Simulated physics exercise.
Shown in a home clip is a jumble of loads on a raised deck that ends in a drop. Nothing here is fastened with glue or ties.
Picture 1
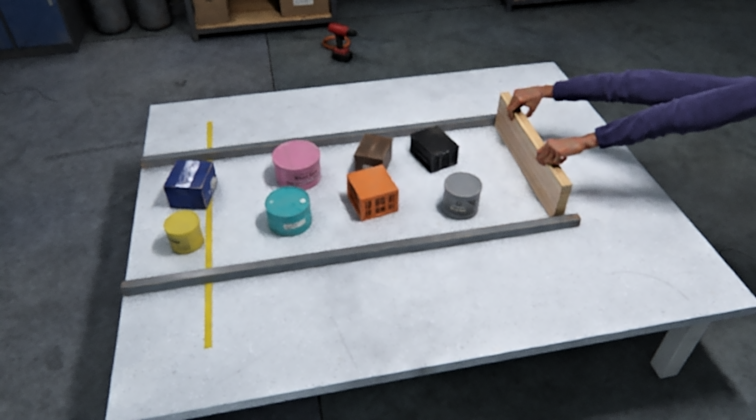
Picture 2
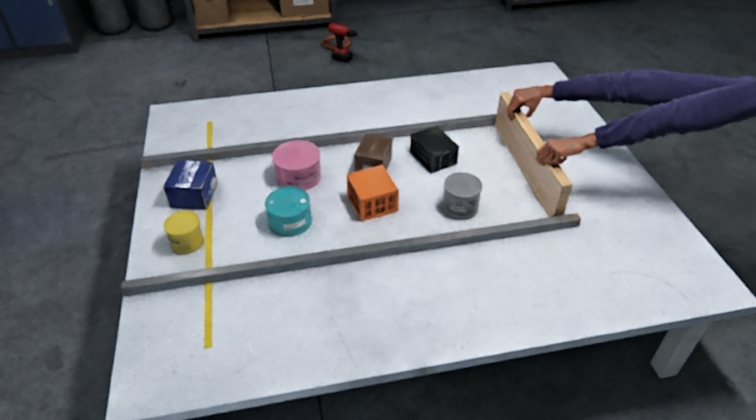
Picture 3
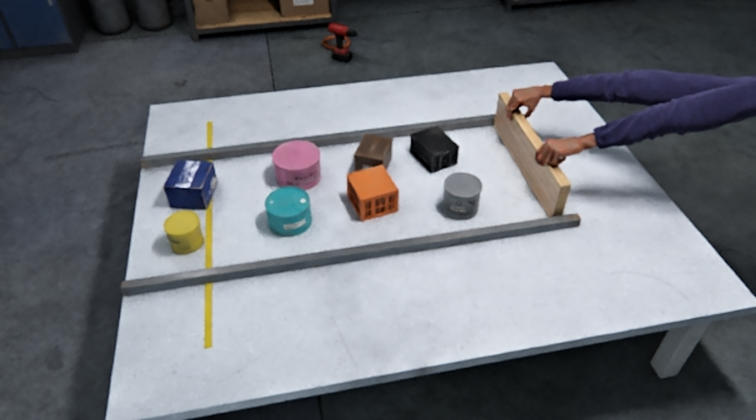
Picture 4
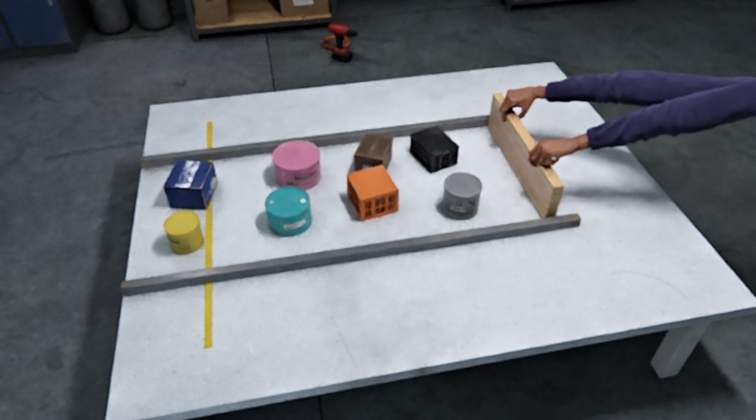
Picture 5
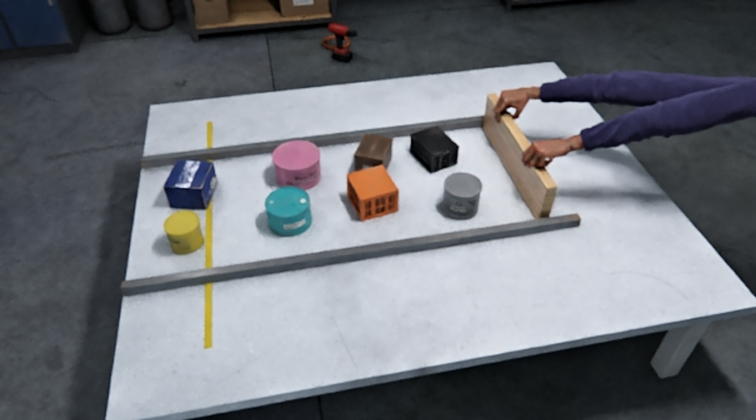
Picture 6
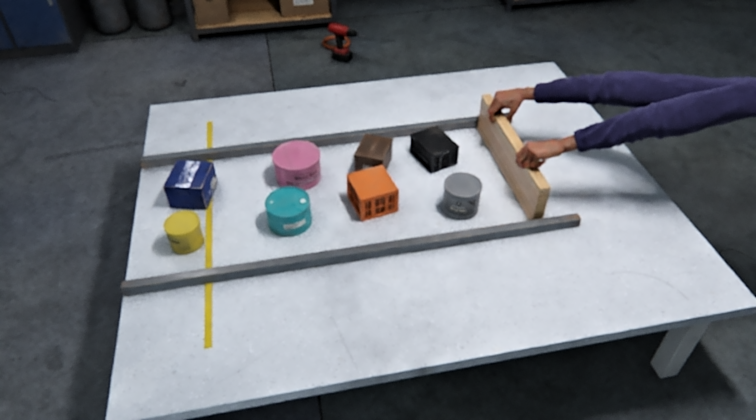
Two hands slide a wooden plank slightly left between rails on a white table.
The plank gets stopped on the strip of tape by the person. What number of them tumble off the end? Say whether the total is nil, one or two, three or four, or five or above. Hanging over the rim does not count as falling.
The total is three or four.
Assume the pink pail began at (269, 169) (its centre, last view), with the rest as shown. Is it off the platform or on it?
Put there, it simply leaves the top.
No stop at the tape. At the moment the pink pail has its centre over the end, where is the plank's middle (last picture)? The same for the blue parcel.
(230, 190) and then (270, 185), give or take.
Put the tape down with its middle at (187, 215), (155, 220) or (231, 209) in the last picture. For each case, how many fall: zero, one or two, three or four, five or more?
Going through the places as listed, I'd say three or four, then at least five, then one or two.
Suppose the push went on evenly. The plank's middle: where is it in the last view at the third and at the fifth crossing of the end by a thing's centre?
(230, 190), then (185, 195).
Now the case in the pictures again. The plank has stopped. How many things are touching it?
That makes 3.
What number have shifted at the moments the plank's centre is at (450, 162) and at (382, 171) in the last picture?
The first count is 2, and then it's 5.
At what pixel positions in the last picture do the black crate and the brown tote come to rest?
Final pixels, roughly: (191, 178) for the first, (156, 186) for the other.
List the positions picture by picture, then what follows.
Yellow pail (185, 232); blue parcel (192, 185); turquoise canister (289, 211); plank (529, 152); tape (209, 212), in the first frame.
Blue parcel (192, 185); plank (529, 152), in the second frame.
Turquoise canister (289, 212); brown tote (374, 157), in the third frame.
Yellow pail (185, 233); grey pail (462, 196), in the fourth frame.
Blue parcel (192, 185); black crate (434, 149), in the fifth frame.
Yellow pail (185, 233); blue parcel (192, 185); turquoise canister (289, 212); plank (510, 154); tape (209, 212), in the sixth frame.
Early on, none off yet; yellow pail at rest near (185, 233); blue parcel at rest near (192, 185); turquoise canister at rest near (289, 212).
Finally, the number that fall off is three or four; lost, pink pail, blue parcel and yellow pail.
